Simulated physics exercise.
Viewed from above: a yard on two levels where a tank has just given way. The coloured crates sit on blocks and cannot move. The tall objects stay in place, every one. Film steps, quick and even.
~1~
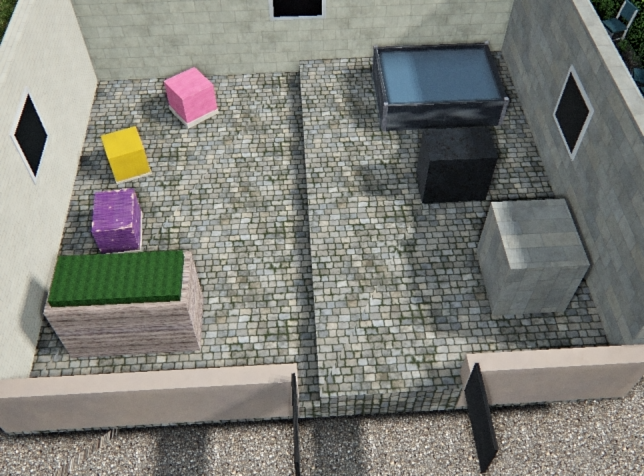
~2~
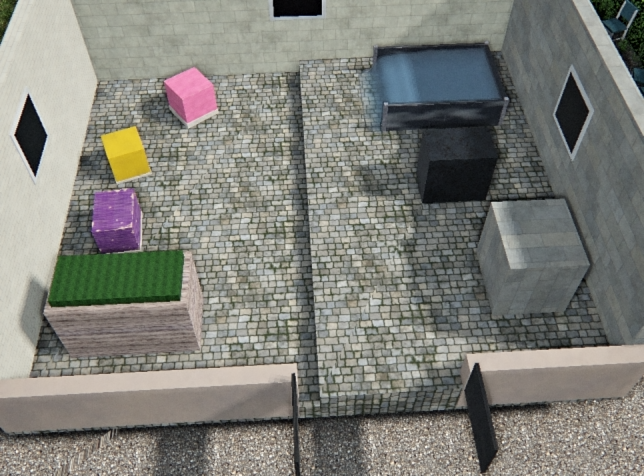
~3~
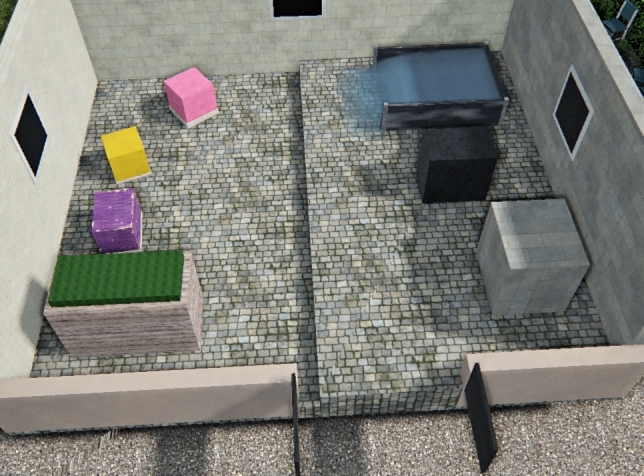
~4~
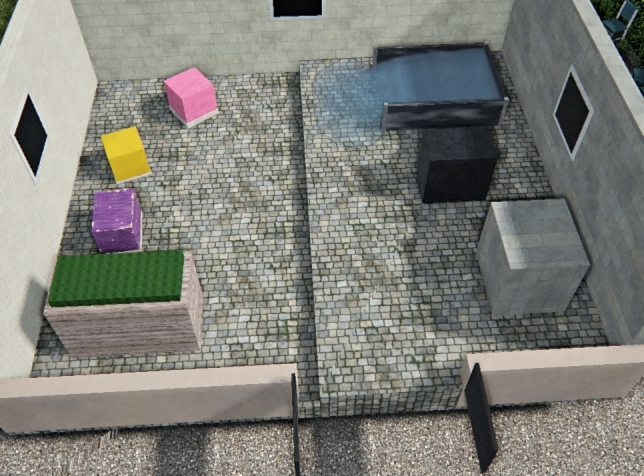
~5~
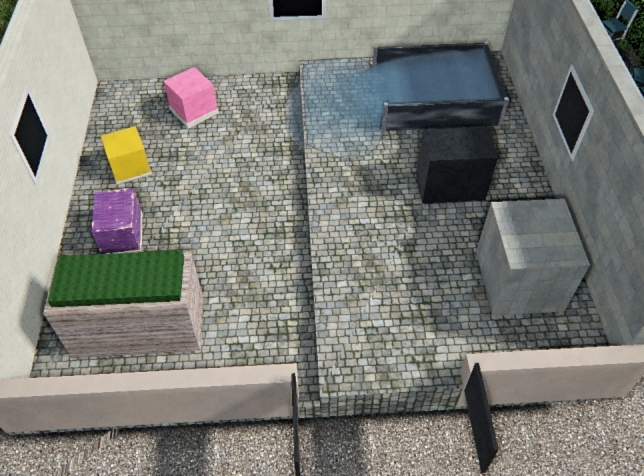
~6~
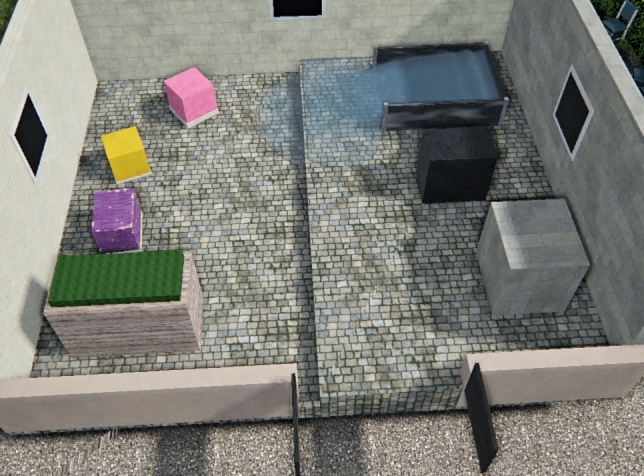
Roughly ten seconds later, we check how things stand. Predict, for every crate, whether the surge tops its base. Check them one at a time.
Yellow crate: Doused, pink crate: Doused, purple crate: Doused.
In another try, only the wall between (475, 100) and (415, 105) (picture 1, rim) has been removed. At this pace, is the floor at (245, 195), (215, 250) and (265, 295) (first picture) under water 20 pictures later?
Point by point: Drenched, drenched, drenched.
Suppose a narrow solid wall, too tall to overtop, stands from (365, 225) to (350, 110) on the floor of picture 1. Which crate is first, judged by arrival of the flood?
First is the pink one.
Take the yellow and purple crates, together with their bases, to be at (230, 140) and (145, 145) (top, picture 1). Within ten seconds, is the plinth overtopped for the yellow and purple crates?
The yellow crate is topped; the purple crate takes water.
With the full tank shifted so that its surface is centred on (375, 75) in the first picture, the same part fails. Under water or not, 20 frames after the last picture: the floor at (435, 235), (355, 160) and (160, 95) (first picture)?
Results in order - left untouched, left untouched, swamped.
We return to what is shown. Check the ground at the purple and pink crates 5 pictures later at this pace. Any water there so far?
The way I see it, purple remains dry while pink got wet.
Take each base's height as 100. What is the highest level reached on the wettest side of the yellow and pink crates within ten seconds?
Some 550 and 210 % respectively.
A moment on, water covers 20 % of the floor; the yellow crate not reached, the pink crate water round its plinth, the purple crate not reached.
Next, water covers 30 % of the floor; the yellow crate water round its plinth, the pink crate water round its plinth, the purple crate not reached.
Then, water covers 45 % of the floor; the yellow crate water round its plinth, the pink crate water round its plinth, the purple crate water round its plinth.
Later, water covers 50 % of the floor; the yellow crate water round its plinth, the pink crate water round its plinth, the purple crate water round its plinth.
In the end, water covers 55 % of the floor; the yellow crate was topped, the pink crate was topped, the purple crate was topped.
